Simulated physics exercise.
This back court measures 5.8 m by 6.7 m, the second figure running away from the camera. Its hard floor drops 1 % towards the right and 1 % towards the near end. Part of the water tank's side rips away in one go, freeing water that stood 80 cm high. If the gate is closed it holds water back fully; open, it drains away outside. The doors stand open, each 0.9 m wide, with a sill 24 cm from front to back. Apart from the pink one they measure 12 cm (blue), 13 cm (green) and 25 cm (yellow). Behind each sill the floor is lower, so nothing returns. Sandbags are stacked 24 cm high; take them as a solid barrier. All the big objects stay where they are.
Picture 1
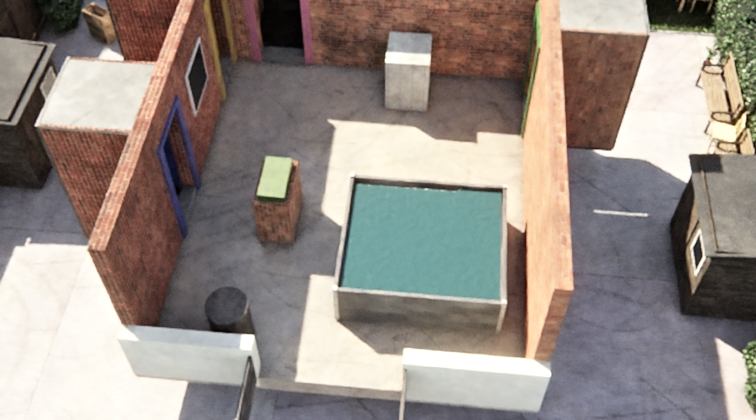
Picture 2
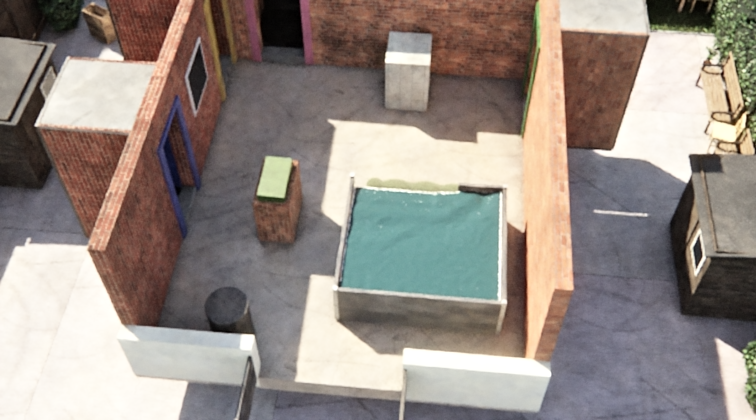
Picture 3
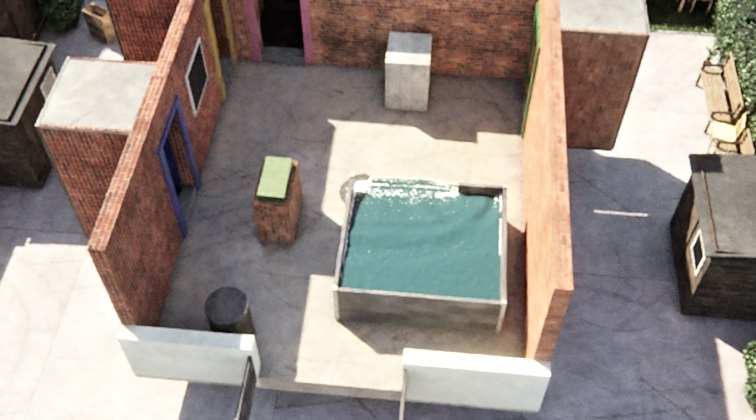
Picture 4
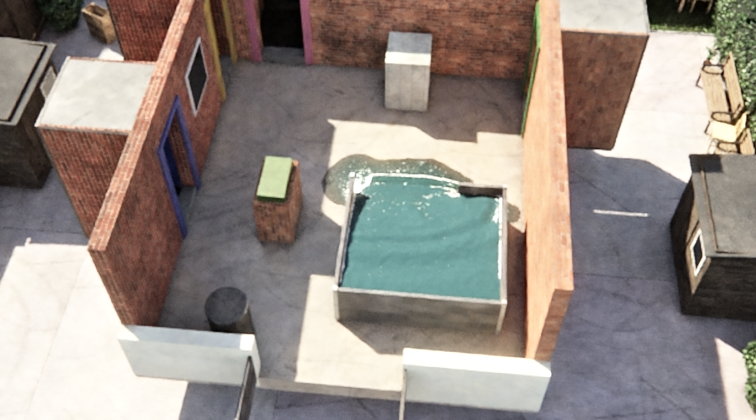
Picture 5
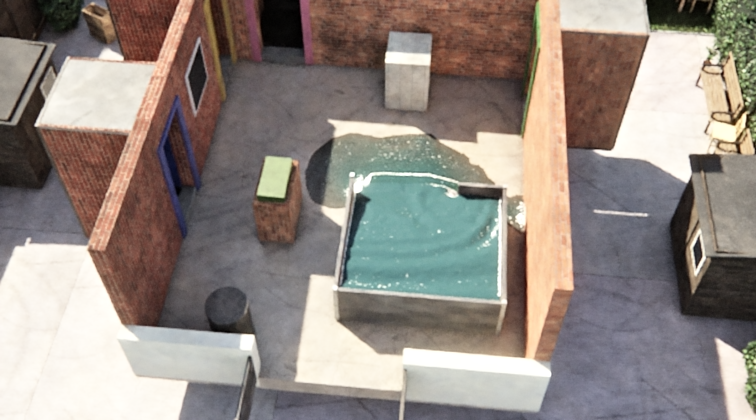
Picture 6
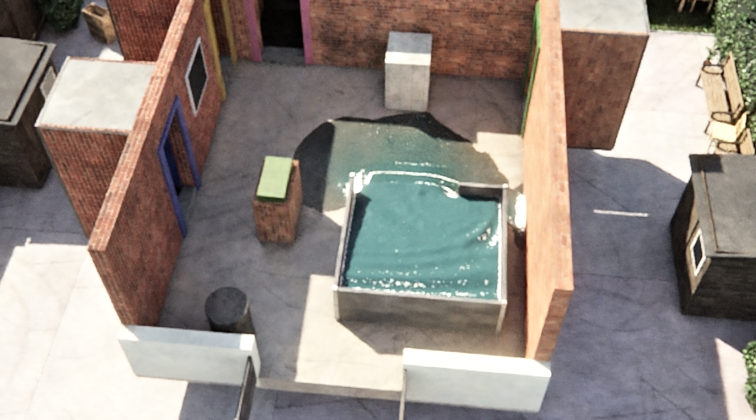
We see a brick-walled court from above with a square tank of still, blue-green water; then water pours out over the floor on the tank's far side, spreading in a widening, darkening patch while the surface inside ripples.
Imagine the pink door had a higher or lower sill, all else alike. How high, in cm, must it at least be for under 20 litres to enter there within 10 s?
At least 16 cm or so.
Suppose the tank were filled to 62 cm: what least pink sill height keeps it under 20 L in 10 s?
Then roughly 9.5 cm.
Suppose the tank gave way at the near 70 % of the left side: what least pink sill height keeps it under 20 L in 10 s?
About 18 cm.
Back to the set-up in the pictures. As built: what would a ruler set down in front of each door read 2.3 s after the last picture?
In cm: Blue 3, green 23, yellow 31, pink 20.
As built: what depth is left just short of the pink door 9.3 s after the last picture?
Roughly 10.0 cm deep.
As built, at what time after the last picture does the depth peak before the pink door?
At about 1.8 s.
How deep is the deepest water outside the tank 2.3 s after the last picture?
About 38 cm.
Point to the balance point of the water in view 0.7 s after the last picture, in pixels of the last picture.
Near (416, 229).
Then, 0.7 s after the last picture water covers 50 % of the floor, deepest (60 cm) near (389, 207); it has not reached the pink door.
Then, 2.3 s after the last picture water covers 65 % of the floor, deepest (38 cm) near (430, 210); 20 cm at the pink door, 5 litres in over its 17 cm sill.
Then, 9.3 s after the last picture water covers 95 % of the floor, deepest (24 cm) near (389, 207); 10 cm at the pink door, 16 litres in over its 17 cm sill.
At the pink door as built, the water peaked near 22 cm, 1.7 s after the last picture.
Run again over the same 10 s with other heights there, 32 litres in over 14.5 cm, 7 litres over 19.5 cm. The limit of 20 litres is kept from about 16 cm up.
